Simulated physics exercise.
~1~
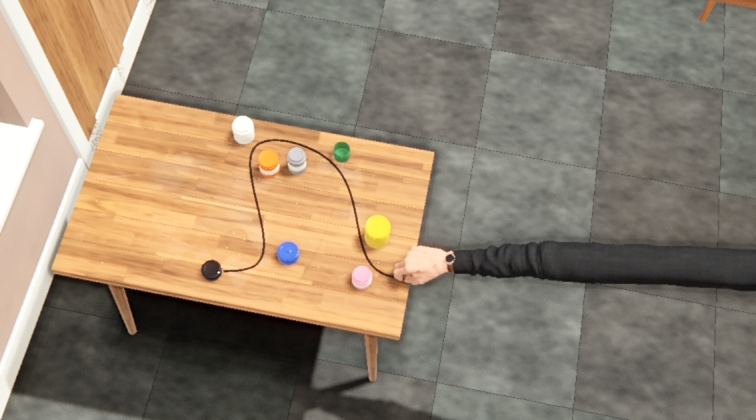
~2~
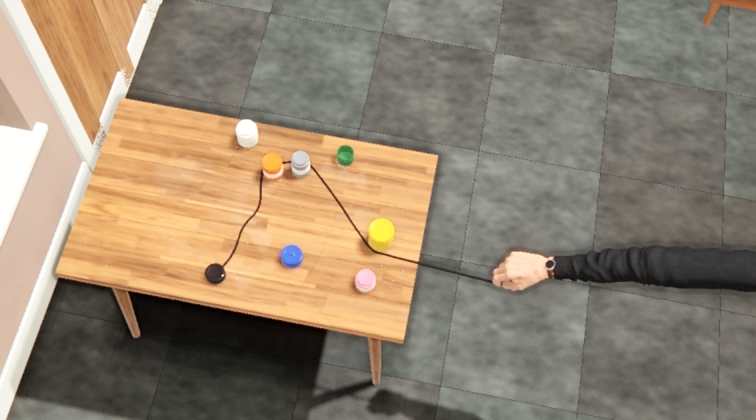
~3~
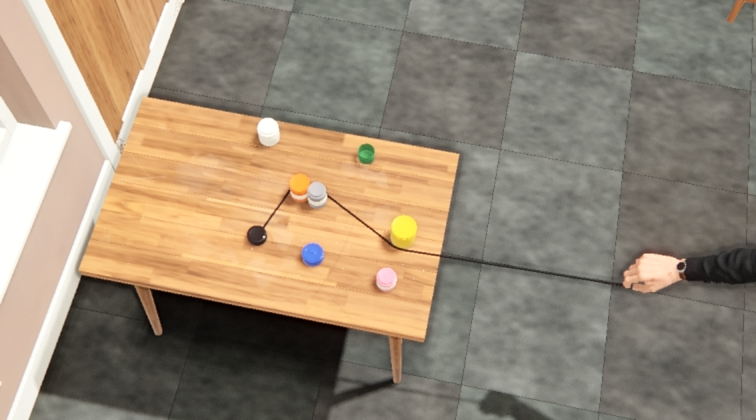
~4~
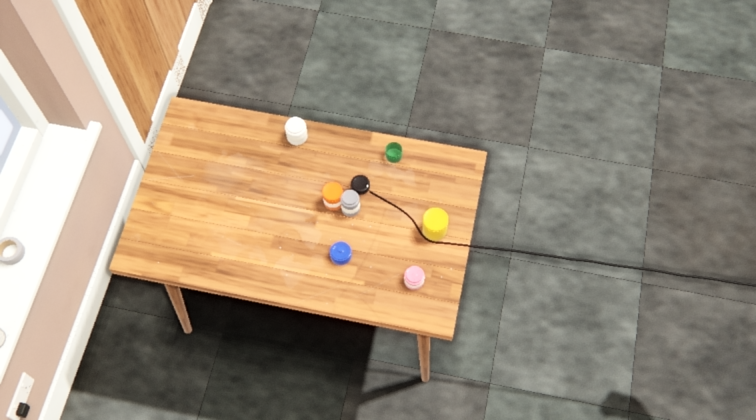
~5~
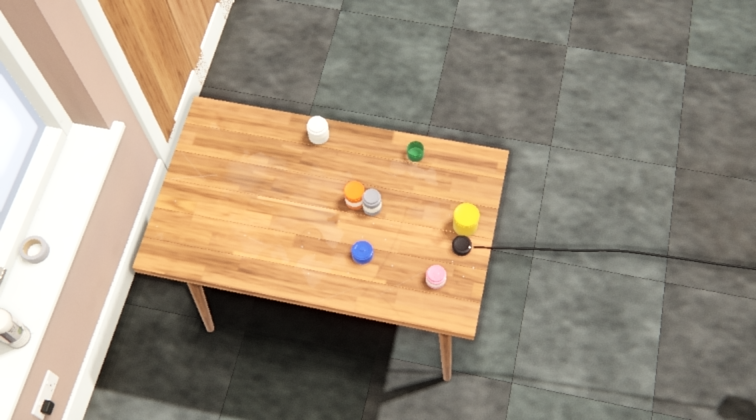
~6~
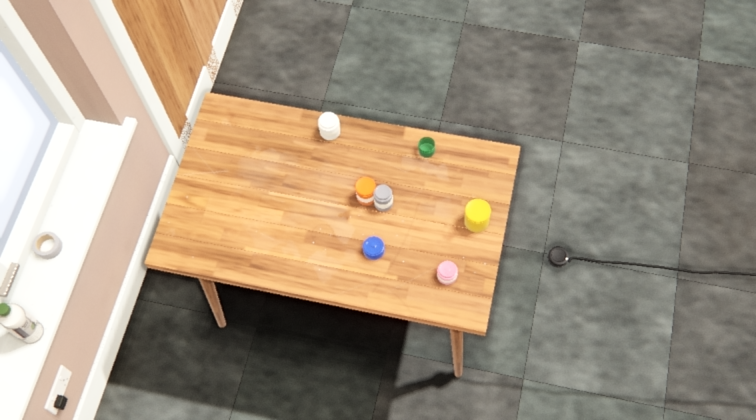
On a wooden desk, a hand pulls a black cord rightward around small colourful containers, dragging a black charging pad across the top and nudging the orange tin, grey jar and yellow tub, until the pad slides off the right edge while the containers stay on the desk.
